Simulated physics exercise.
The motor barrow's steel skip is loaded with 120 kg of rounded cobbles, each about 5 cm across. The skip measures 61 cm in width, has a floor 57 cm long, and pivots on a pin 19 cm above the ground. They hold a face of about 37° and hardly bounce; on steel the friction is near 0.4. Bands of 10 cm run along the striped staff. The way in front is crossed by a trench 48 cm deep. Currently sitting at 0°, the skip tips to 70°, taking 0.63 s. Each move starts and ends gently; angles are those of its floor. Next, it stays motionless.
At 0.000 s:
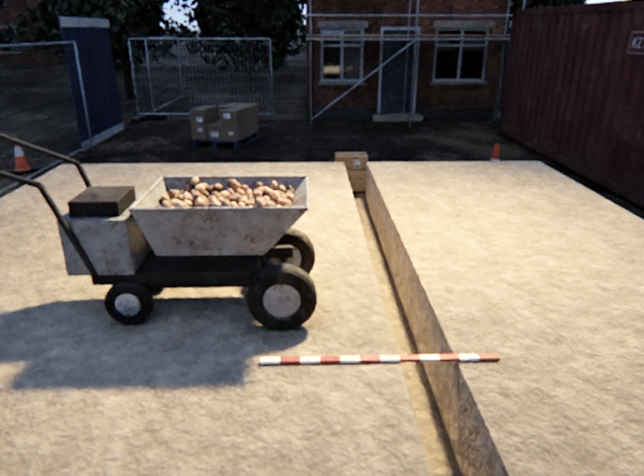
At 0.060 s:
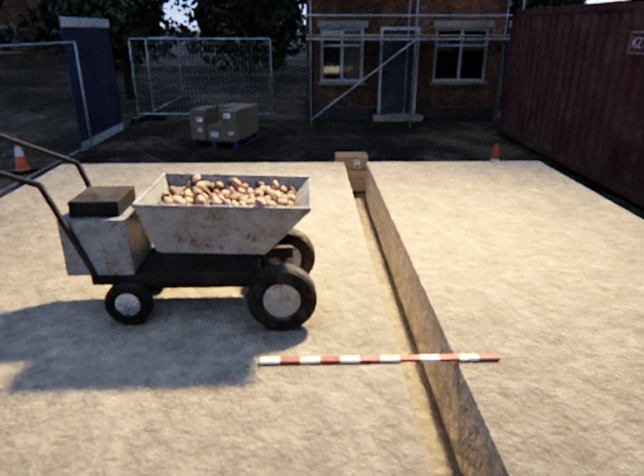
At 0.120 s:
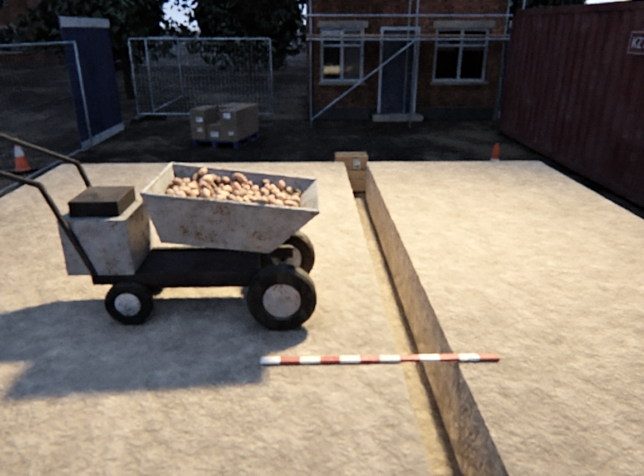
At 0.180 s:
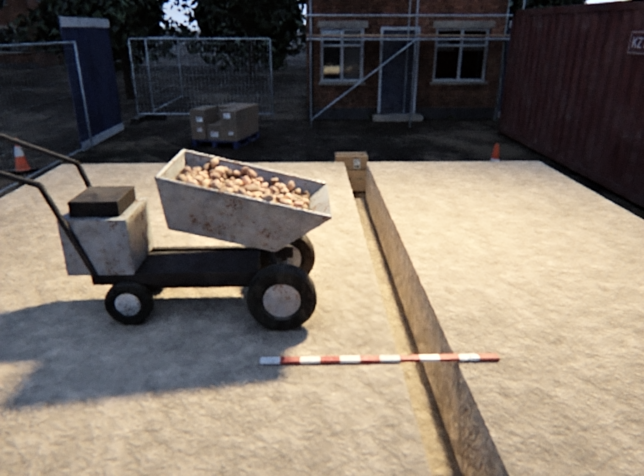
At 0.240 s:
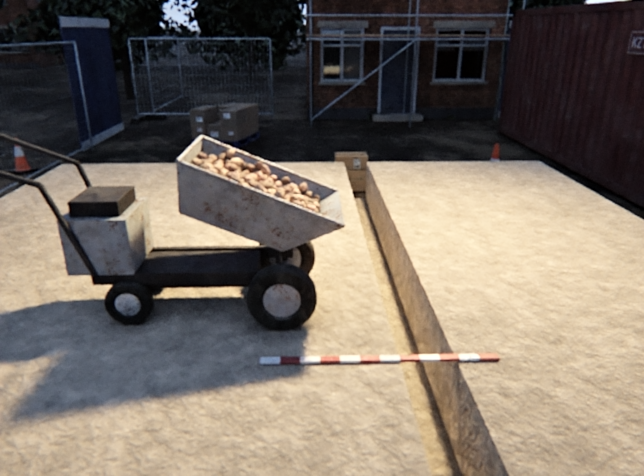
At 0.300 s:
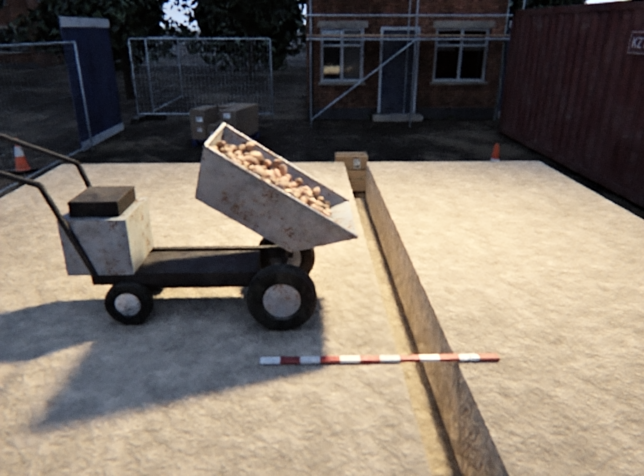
In a paved yard beside a narrow trench, a motor barrow stood still while its steel skip, loaded with rounded cobbles, tilted steadily up at the left, its right lip dipping toward the trench.
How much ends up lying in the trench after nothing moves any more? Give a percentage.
A share of about 64 per cent.
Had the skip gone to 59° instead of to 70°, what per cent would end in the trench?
In that case around 60 percent.
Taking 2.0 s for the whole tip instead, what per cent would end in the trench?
Close to 95 percent, then.
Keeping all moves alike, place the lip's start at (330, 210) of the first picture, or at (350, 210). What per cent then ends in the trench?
Close to 40 percent in the first case, 20 percent in the second.
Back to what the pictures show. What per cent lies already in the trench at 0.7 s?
Some 25 per cent of the load by that point.
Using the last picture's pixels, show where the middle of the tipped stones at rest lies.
Their middle ends up near (417, 351).
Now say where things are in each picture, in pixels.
The first picture shows lip at (308, 209), floor tilted 0°, highest stones at (210, 189).
The second picture shows lip at (311, 209), floor tilted 2°, highest stones at (204, 187); the stones move at 0.4 m/s on average.
In the third picture, the skip is at 7°, its lip at (319, 212); the top of the load is at (203, 181); the stones move at 0.9 m/s on average.
The fourth picture shows lip at (332, 218), floor tilted 14°, highest stones at (202, 172); the stones move at 1.3 m/s on average.
The fifth picture shows lip at (345, 226), floor tilted 23°, highest stones at (209, 160); the stones move at 1.5 m/s on average.
The sixth picture shows lip at (358, 237), floor tilted 33°, highest stones at (227, 149); the stones move at 1.6 m/s on average.
After 0.5 s the floor is at 59°; 100 % in the skip; the foremost stones are at (361, 244).
After 0.7 s the floor is at 70°; 73 % in the skip, 1 % short of the trench, 26 % in the trench; the foremost stones are at (434, 299).
After 1.1 s the floor is at 70°; 11 % in the skip, 1 % short of the trench, 53 % in the trench, 36 % past the trench; the foremost stones are at (571, 304).
After 3.0 s the floor is at 70°; 0 % in the skip, 64 % in the trench, 36 % past the trench; the foremost stones are past the picture's edge.
